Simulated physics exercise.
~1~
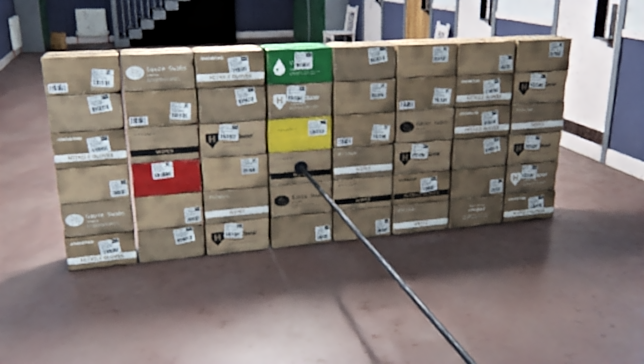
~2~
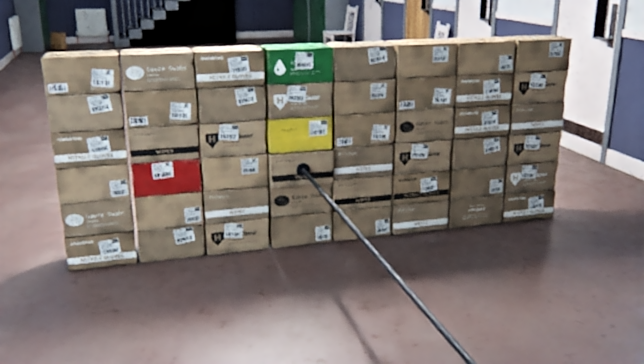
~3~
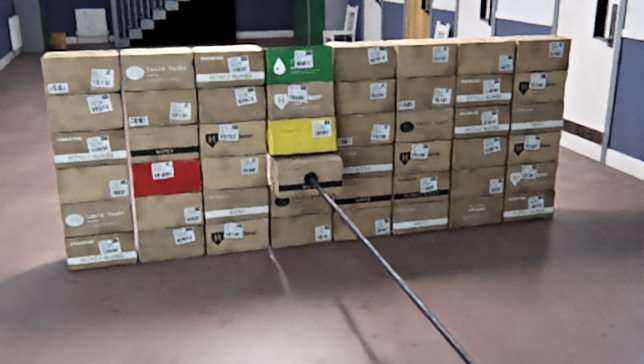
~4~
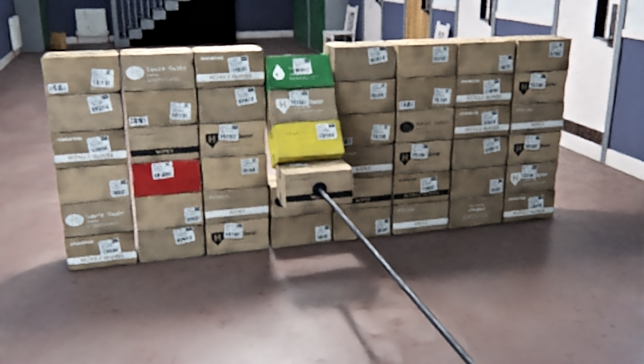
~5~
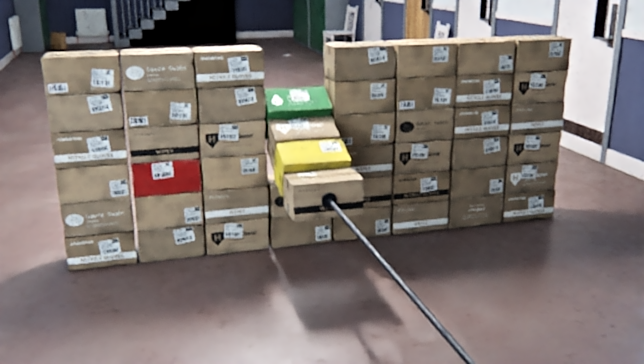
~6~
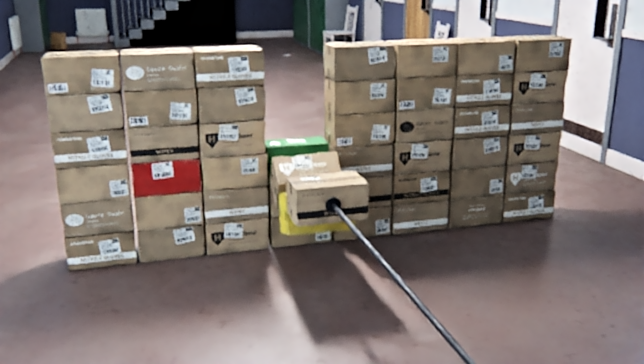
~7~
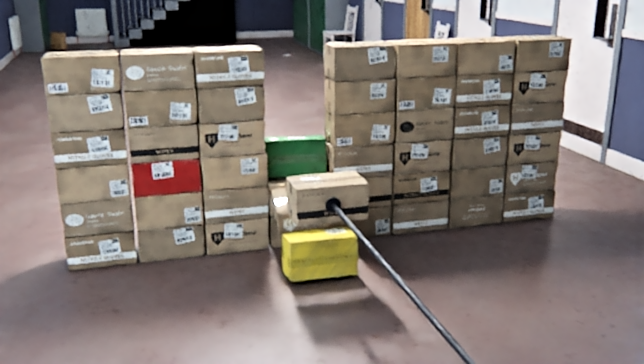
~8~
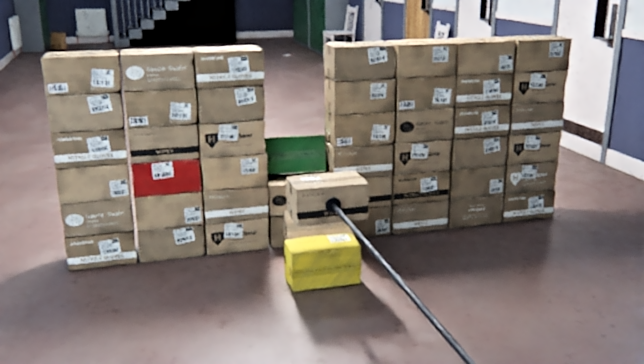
A metal rod drew a cardboard box out of a wall of stacked boxes, and the ones above it tipped and dropped. The yellow box ended up on the floor in front, the green one settled lower in the gap, and the rest stayed standing.
